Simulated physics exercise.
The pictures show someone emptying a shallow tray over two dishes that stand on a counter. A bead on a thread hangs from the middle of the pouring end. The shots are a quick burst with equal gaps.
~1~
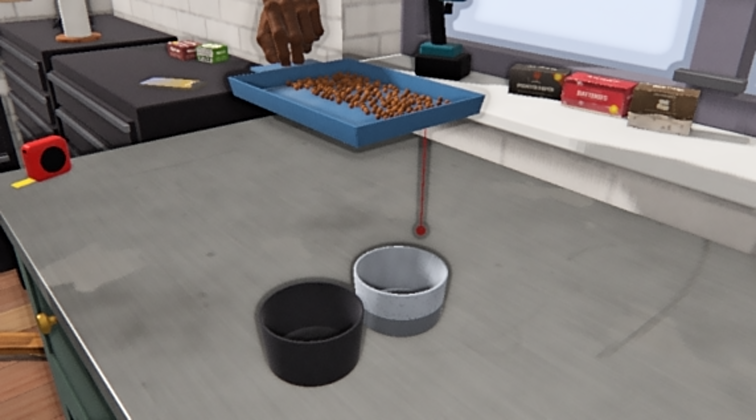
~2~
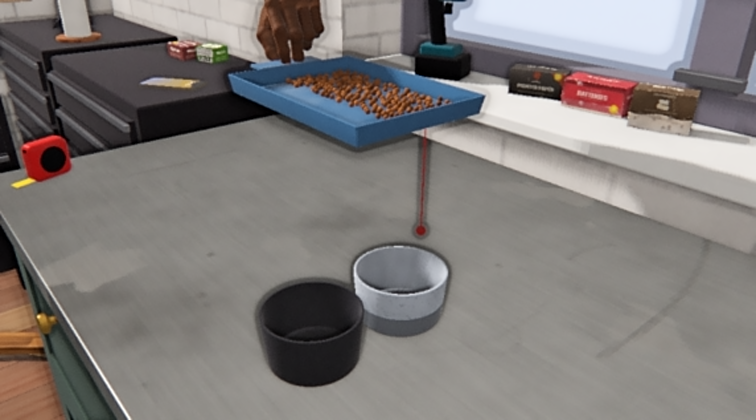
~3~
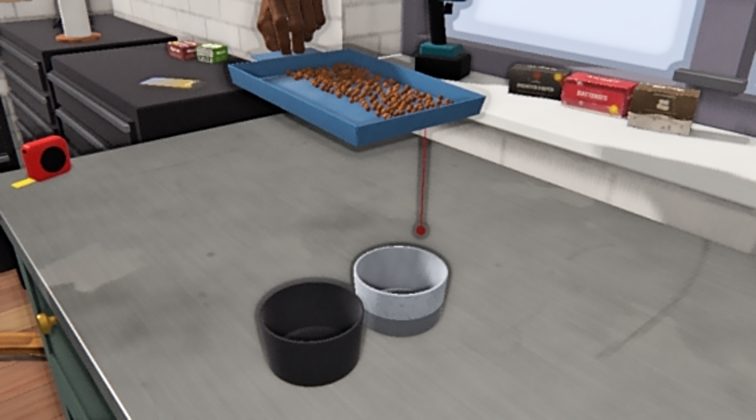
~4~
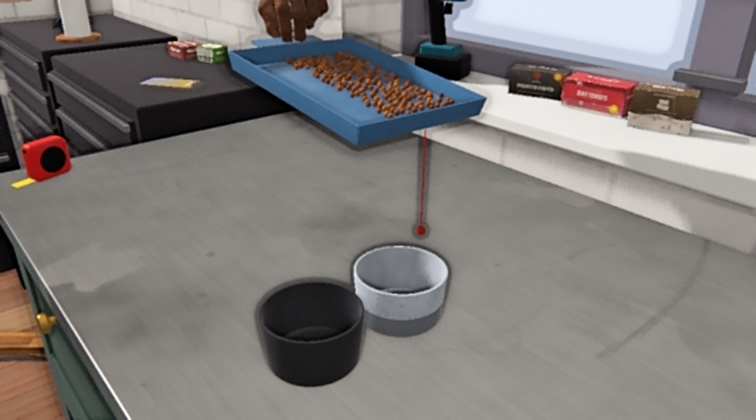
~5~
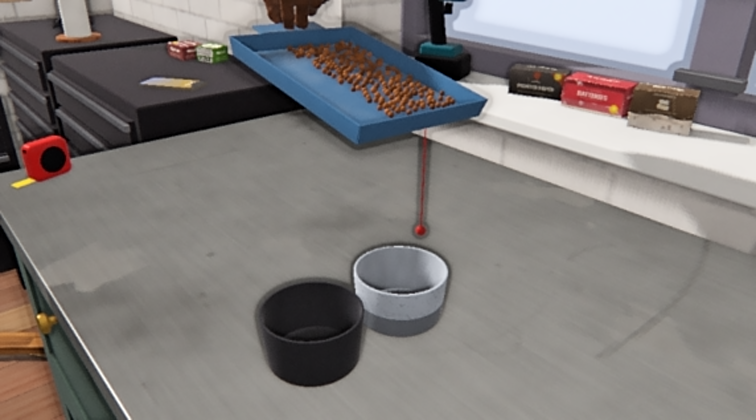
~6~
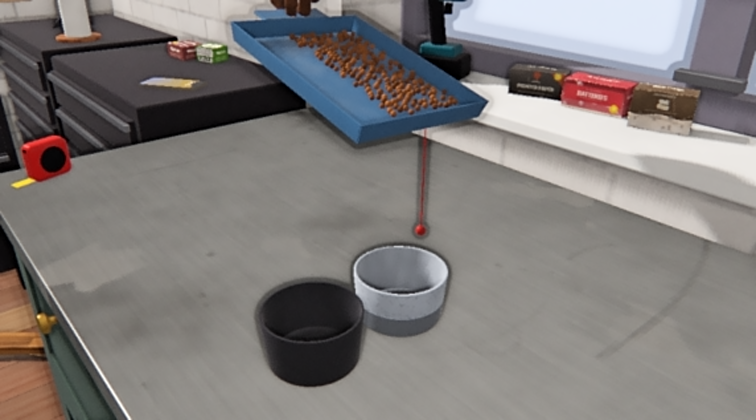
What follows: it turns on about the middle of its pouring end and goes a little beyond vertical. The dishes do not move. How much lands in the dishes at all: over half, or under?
Caught overall: Only the smaller part.
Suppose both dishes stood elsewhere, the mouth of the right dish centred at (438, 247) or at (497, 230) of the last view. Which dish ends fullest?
First the dish on the right, then the right-hand dish.
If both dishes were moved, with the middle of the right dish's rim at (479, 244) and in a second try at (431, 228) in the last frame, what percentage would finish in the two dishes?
About 80 and 0 per cent.
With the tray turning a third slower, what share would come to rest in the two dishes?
Roughly 0 in a hundred.
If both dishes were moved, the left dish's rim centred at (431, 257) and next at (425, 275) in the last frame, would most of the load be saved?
The first try: Over half. The second: Most of it.
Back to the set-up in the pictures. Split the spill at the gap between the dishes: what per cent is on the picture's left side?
Near 0 %.
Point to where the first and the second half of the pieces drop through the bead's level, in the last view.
At about (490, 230), then at (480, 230).
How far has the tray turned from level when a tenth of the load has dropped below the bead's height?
Roughly 105°.
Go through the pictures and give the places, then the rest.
Corners of the pouring end at (357, 125) and (481, 94), level; middle of the load at (368, 95), cereal balls; left dish at (344, 355); right dish at (432, 308); bead on its thread at (421, 230), in the first frame.
Corners of the pouring end at (357, 125) and (481, 95), level; middle of the load at (368, 93), in the second frame.
Corners of the pouring end at (358, 125) and (482, 96), tipped barely, lowest at the right corner; middle of the load at (368, 89), in the third frame.
Corners of the pouring end at (359, 124) and (482, 97), tipped a little, lowest at the right corner; middle of the load at (369, 82), in the fourth frame.
Corners of the pouring end at (360, 123) and (483, 98), tipped a little, lowest at the right corner; middle of the load at (370, 76), in the fifth frame.
Corners of the pouring end at (362, 123) and (484, 100), tipped clearly, lowest at the right corner; middle of the load at (373, 70); left dish at (344, 355); right dish at (432, 308), in the sixth frame.
Soon, tray tipped steeply; nearly all on the tray; a stray few outside both; a stray few in the air.
A while on, tray tipped past a quarter turn; about two thirds on the tray; a small part outside both; about a third in the air.
Towards the end, tray tipped past a quarter turn; a stray few in the right dish; nearly all outside both.
Finally, tray tipped past a quarter turn; none in the left dish; a stray few in the right dish; nearly all outside both.
